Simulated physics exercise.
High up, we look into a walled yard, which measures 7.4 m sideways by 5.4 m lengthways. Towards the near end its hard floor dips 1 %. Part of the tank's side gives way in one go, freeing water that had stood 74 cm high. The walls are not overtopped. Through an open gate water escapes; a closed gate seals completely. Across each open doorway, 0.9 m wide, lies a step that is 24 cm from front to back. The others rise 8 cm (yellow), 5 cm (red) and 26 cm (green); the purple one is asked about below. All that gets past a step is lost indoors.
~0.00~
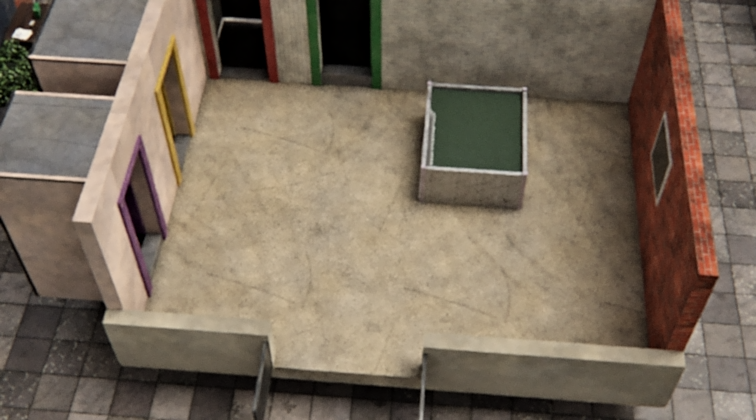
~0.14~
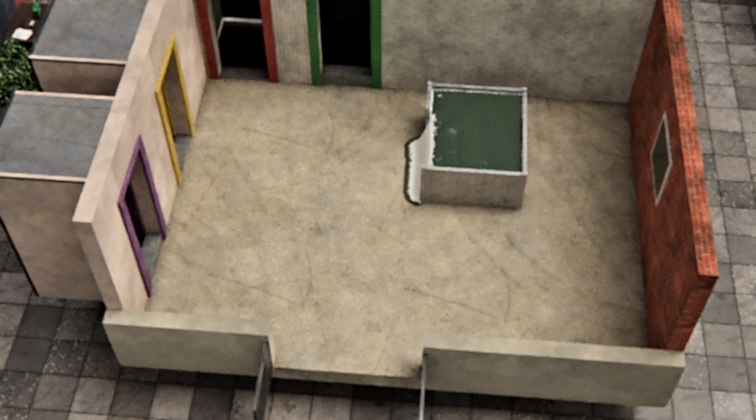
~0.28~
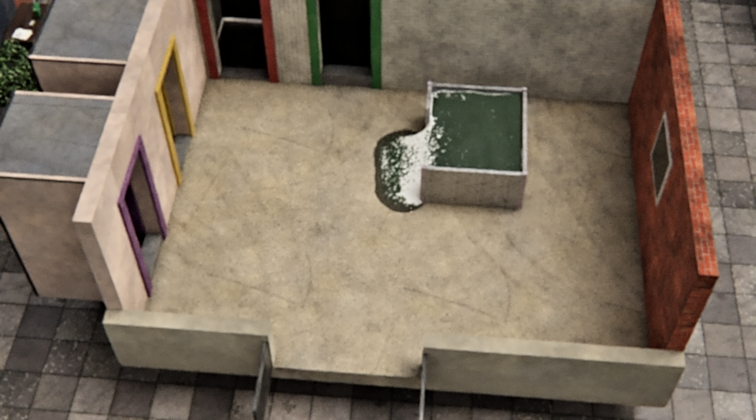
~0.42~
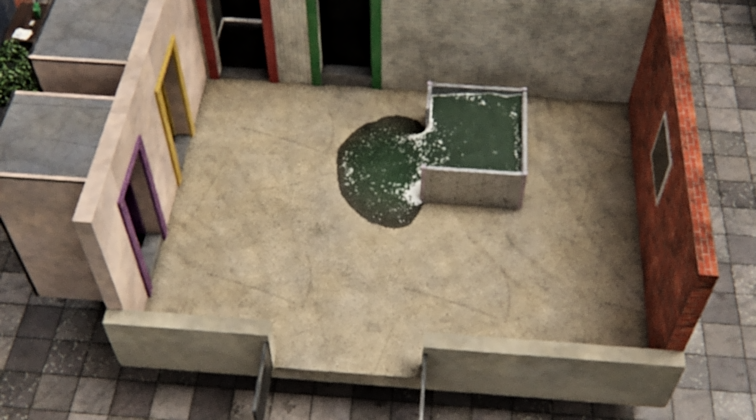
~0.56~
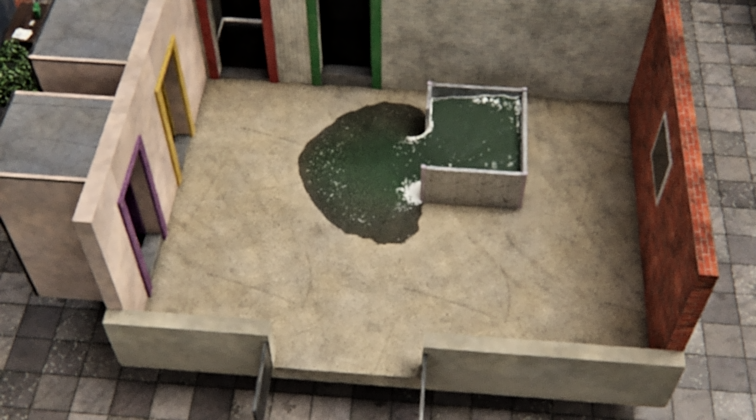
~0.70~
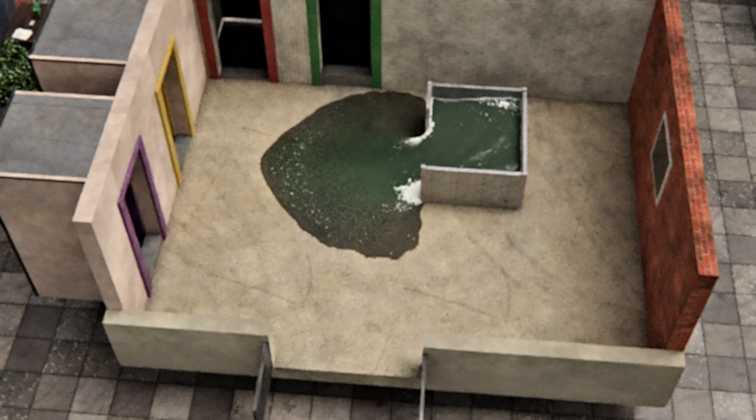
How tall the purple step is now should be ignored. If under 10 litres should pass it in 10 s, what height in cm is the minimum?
The minimum is around 15 cm.
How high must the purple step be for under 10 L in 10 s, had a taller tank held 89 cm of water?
Then around 19 centimetres.
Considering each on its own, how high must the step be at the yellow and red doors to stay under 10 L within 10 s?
About 22 cm at yellow and about 16 cm at red.
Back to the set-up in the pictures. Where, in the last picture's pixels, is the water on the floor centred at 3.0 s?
About (316, 191).
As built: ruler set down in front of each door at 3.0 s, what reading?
Lab note, cm: Purple 15; yellow 19; red 14; green 4.
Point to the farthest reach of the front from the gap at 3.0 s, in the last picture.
Lab note: Front tip approx. at (137, 341).
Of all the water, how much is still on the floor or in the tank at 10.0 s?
Some 76 %.
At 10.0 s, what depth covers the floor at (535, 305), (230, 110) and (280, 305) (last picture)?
3, 3 and 7 cm, respectively.
After 1.4 s water covers 35 % of the floor, deepest (32 cm) near (413, 177); it has not reached the purple door.
After 3.0 s water covers 45 % of the floor, deepest (30 cm) near (140, 330); 15 cm at the purple door, 3 litres in over its 18 cm step.
After 10.0 s water covers 85 % of the floor, deepest (10 cm) near (137, 341); 8 cm at the purple door, 3 litres in over its 18 cm step.
At the purple door as built, the water arrived by 1.7 s and peaked near 21 cm at 2.0 s.
With a step of 13 cm, 21 litres would have come in within the 10 s; with 18 cm, 3 litres. So under 10 litres takes about 15 cm.
